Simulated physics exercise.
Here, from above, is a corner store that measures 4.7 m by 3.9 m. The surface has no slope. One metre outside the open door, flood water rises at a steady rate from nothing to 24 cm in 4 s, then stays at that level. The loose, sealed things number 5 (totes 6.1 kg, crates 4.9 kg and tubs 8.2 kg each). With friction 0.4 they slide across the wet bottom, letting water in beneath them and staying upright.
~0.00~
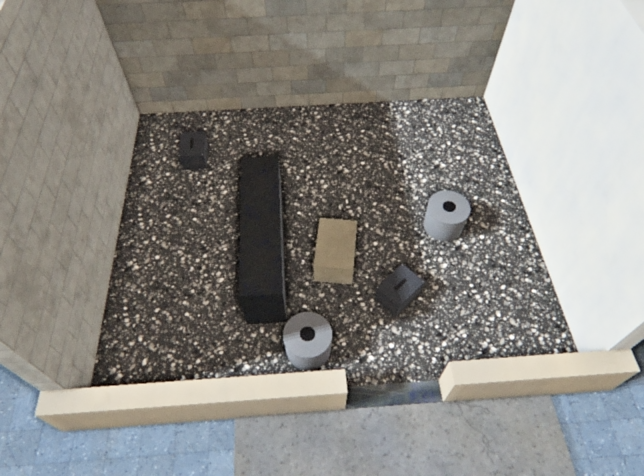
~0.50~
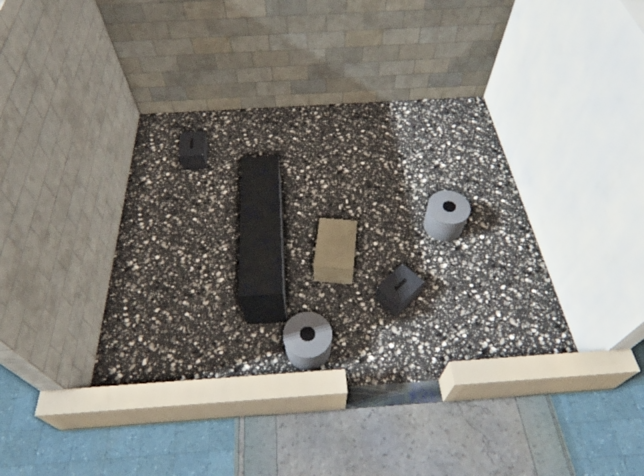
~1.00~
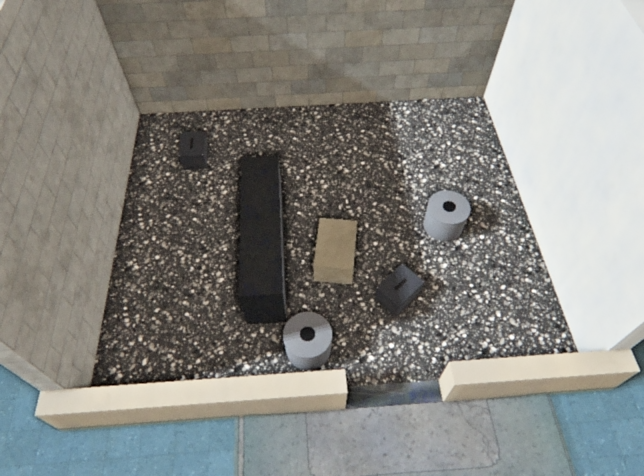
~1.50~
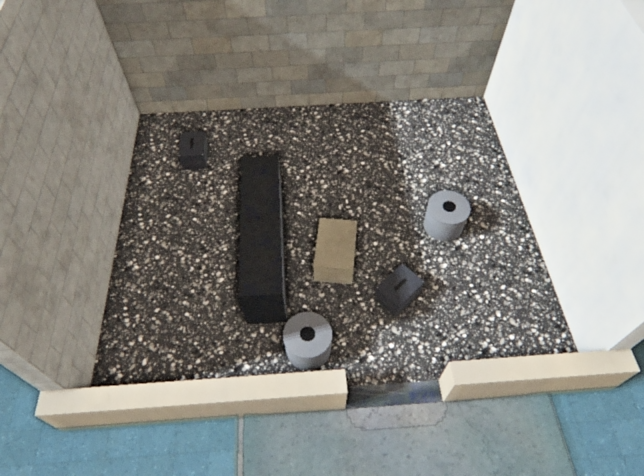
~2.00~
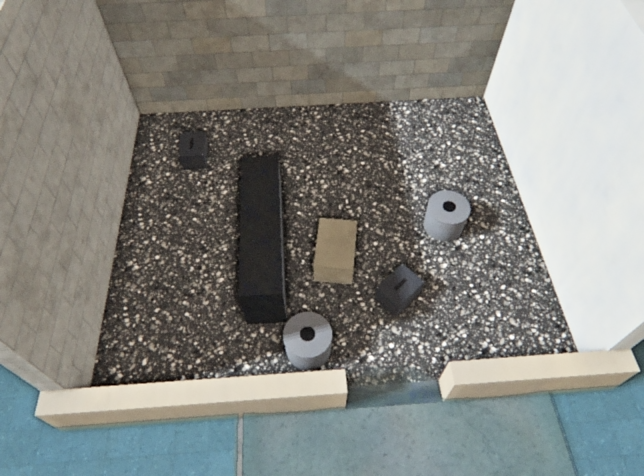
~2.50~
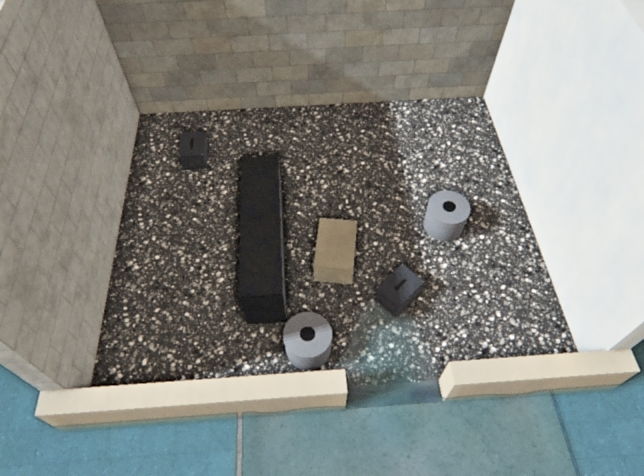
In a walled store with a speckled floor, water creeps through the doorway past still objects.
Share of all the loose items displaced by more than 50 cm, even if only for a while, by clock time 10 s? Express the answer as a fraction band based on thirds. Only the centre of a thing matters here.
The band is one third to two thirds.
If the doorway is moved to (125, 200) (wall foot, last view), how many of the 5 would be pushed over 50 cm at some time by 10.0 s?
1.
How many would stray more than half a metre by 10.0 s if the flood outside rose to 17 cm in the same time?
The answer would then be 2.
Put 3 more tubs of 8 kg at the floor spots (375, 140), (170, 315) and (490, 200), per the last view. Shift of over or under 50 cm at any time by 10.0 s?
Well, it goes above, below, above.
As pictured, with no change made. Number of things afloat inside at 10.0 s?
Count: 2.
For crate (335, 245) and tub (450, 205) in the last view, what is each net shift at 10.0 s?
Respectively 250 and 100 centimetres.
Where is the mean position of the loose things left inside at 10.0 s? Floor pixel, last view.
They average out to somewhere around (314, 194).
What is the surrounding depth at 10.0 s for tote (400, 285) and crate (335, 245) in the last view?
Depths: Near 11 cm, then near 4 cm.
After 3.5 s 0 of 5 are over 50 cm from their spots; 0 afloat.
After 4.5 s 2 of 5 are over 50 cm from their spots; 1 afloat.
After 7.0 s 3 of 5 are over 50 cm from their spots; 2 afloat.
After 10.0 s 3 of 5 are over 50 cm from their spots, and 3 have been at some point; 2 afloat.
